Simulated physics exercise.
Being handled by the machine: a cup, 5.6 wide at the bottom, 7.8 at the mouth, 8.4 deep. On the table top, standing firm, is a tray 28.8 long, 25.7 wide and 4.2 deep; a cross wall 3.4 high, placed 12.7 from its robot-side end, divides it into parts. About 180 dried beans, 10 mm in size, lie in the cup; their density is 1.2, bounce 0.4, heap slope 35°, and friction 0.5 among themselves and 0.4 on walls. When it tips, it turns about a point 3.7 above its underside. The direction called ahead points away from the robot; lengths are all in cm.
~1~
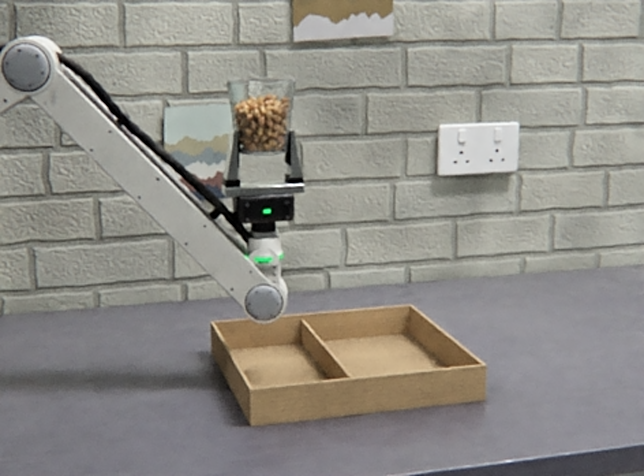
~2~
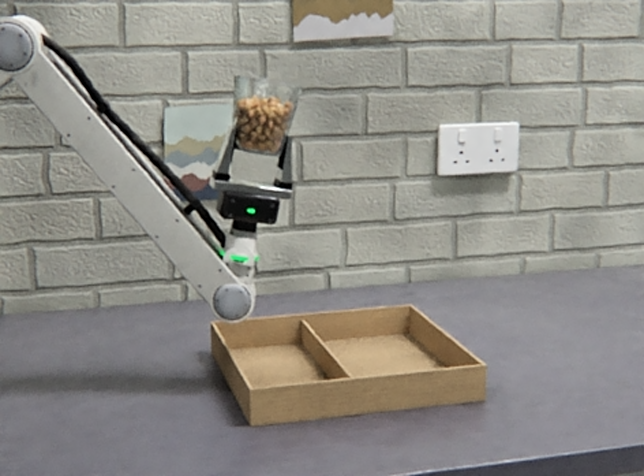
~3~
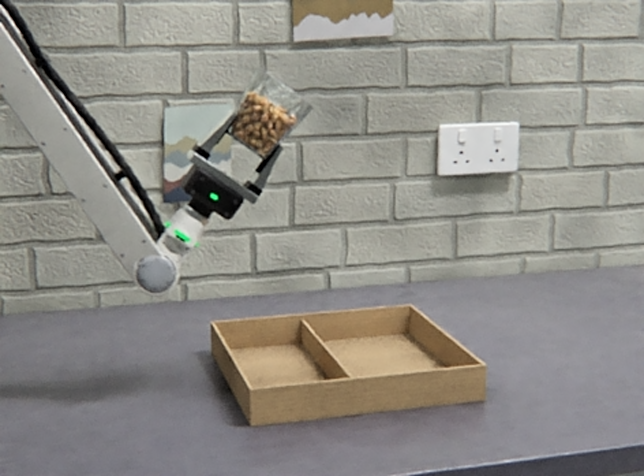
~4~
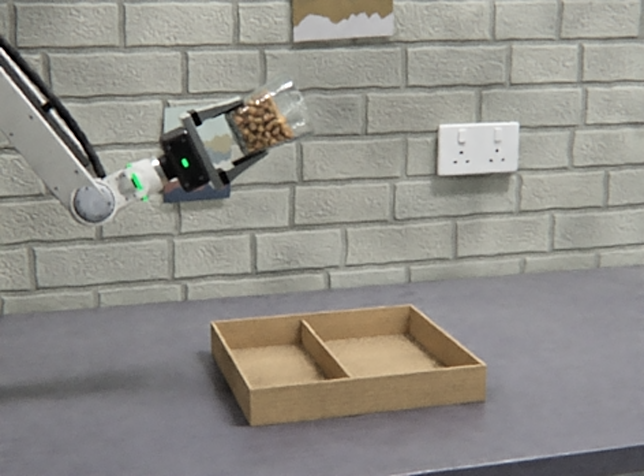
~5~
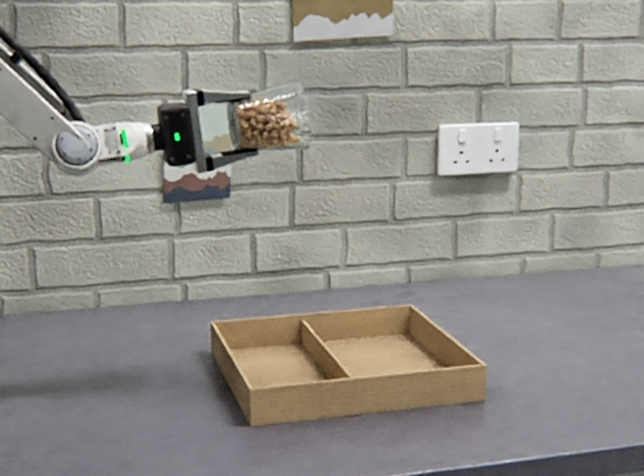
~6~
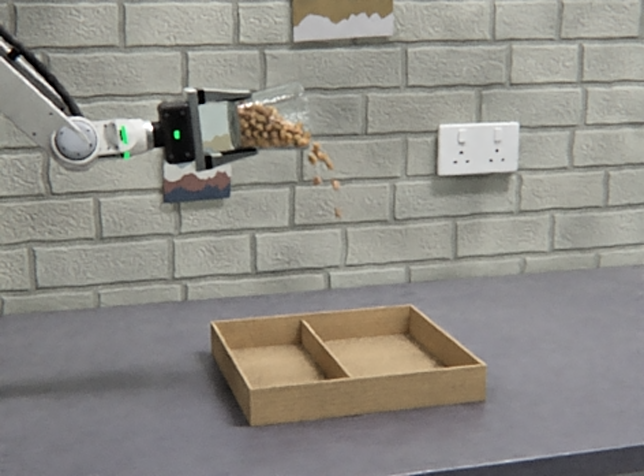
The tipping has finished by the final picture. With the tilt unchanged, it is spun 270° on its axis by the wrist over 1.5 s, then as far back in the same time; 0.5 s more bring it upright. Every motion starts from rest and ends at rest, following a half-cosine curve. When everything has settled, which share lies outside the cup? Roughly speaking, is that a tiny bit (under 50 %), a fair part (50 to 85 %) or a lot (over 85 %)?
I'd say a fair part, 50 to 85 %.
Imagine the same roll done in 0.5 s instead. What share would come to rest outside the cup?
Then about 55 per cent.
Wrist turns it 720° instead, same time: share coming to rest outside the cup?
Then roughly 90 per cent.
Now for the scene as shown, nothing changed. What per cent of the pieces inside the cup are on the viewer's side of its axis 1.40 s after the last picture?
Front-half share of contents: Approx. 20 per cent.
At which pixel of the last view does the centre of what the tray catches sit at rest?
Near (369, 366).
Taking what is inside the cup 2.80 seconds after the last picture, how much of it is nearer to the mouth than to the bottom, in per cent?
I reckon roughly 50 per cent.
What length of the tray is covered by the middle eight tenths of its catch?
Roughly 16 centimetres.
Then, 1.40 s after the last picture, tipped 85°, highest piece 35 above the table; 93 in the cup, 73 in the far-side part, 4 in the robot-side part, 6 in flight or on a rim.
Then, 2.80 s after the last picture, tipped 85°, highest piece 35 above the table; 97 in the far-side part, 62 in the cup, 11 in the robot-side part, 6 in flight or on a rim.
Then, 3.70 s after the last picture, upright, highest piece 35 above the table; 106 in the far-side part, 55 in the cup, 15 in the robot-side part.
Then, 4.40 s after the last picture, upright, highest piece 35 above the table; 106 in the far-side part, 55 in the cup, 15 in the robot-side part.
Final count, 106 in the far-side part, 55 in the cup, 15 in the robot-side part. That is 69 % outside the cup.
